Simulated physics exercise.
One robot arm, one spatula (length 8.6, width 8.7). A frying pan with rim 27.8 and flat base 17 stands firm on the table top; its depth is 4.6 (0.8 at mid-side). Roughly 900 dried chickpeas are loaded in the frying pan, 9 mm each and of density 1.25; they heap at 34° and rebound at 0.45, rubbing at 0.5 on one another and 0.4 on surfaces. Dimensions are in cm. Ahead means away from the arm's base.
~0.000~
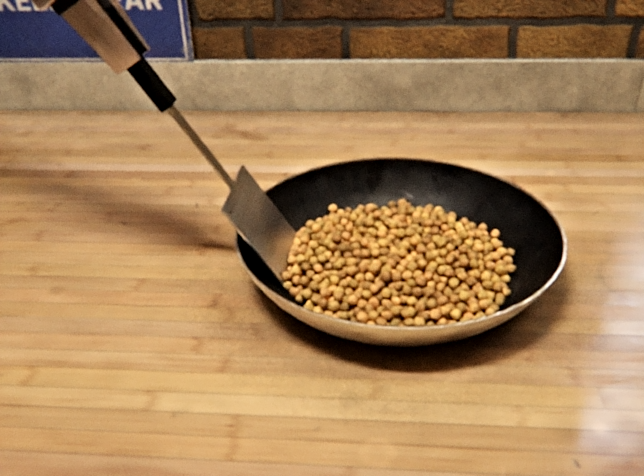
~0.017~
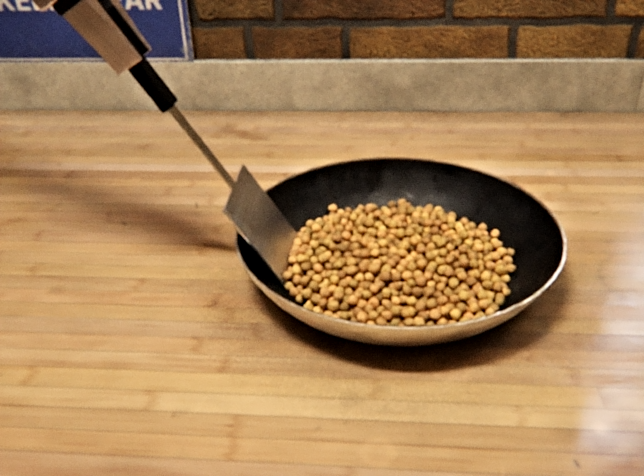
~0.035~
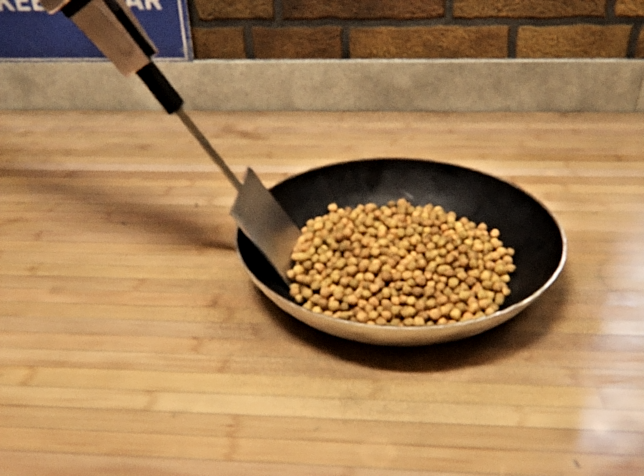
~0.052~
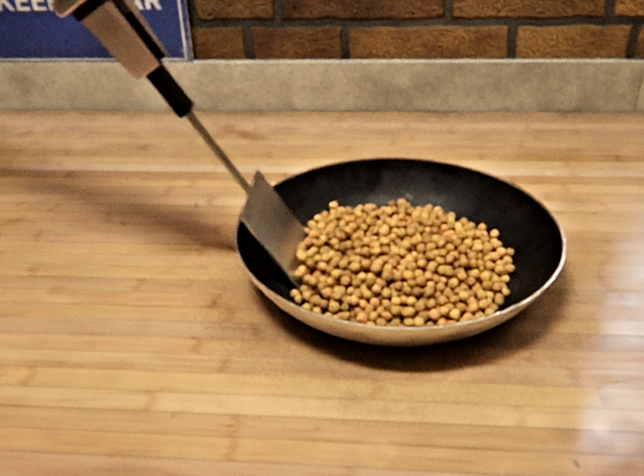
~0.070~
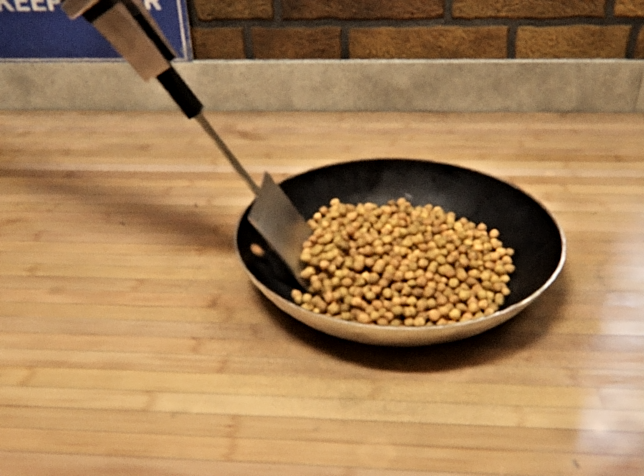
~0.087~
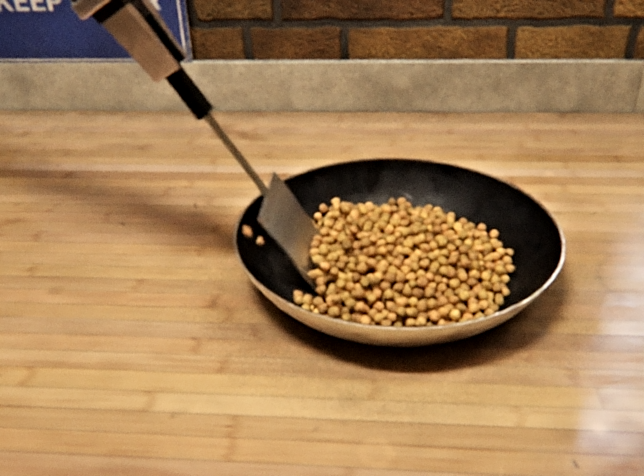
The video shows a robot arm holding a metal spatula at the left side of a black frying pan of chickpeas on a wooden table; the blade slides slightly right into the pile, and a few chickpeas appear behind it.
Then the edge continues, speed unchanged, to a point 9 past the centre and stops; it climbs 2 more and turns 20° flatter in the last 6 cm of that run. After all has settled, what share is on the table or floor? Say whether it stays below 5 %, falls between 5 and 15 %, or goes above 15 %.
It stays below 5 %.
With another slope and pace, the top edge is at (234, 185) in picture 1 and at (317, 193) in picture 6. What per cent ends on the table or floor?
It comes to something like 15 %, give or take.
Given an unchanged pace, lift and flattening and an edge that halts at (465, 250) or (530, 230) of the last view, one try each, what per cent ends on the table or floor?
Some 0 and 20 per cent.
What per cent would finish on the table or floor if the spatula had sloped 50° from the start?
In that case around 0 per cent.
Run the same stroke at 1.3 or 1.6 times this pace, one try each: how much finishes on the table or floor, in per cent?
Around 0 per cent, then around 5 per cent, would end on the table or floor.
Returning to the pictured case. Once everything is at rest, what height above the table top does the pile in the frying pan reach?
Roughly 6.0 centimetres.
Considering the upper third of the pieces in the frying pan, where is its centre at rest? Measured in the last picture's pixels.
Centre: Roughly (512, 241).
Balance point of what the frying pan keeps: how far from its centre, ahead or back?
Forward offset: Roughly 5.0 cm.
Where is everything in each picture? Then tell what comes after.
The first picture shows the spatula top edge at (232, 186), sloping 58°; upper third of the load around (394, 253), from x 290 to 510, top at y 205; 900 in the frying pan.
The second picture shows the spatula top edge at (234, 186), sloping 58°; upper third of the load around (394, 253), from x 290 to 510, top at y 205.
The third picture shows the spatula top edge at (240, 188), sloping 58°; upper third of the load around (391, 252), from x 290 to 510, top at y 205.
The fourth picture shows the spatula top edge at (249, 191), sloping 58°; upper third of the load around (386, 252), from x 290 to 510, top at y 205.
The fifth picture shows the spatula top edge at (258, 193), sloping 58°; upper third of the load around (387, 249), from x 260 to 510, top at y 205.
The sixth picture shows the spatula top edge at (267, 193), sloping 58°; upper third of the load around (389, 249), from x 250 to 510, top at y 200; 900 in the frying pan.
After 0.21 s, sloping 58°, highest piece 9 above the table; 899 in the frying pan, 1 on the blade or in flight.
After 0.34 s, sloping 51°, highest piece 5 above the table; 899 in the frying pan, 1 on the table or floor.
After 0.61 s, sloping 38°, highest piece 6 above the table; 894 in the frying pan, 5 on the table or floor, 1 on the blade or in flight.
After 1.66 s, sloping 38°, highest piece 6 above the table; 894 in the frying pan, 6 on the table or floor.
In the end, 894 in the frying pan, 6 on the table or floor. That is 1 % on the table or floor.
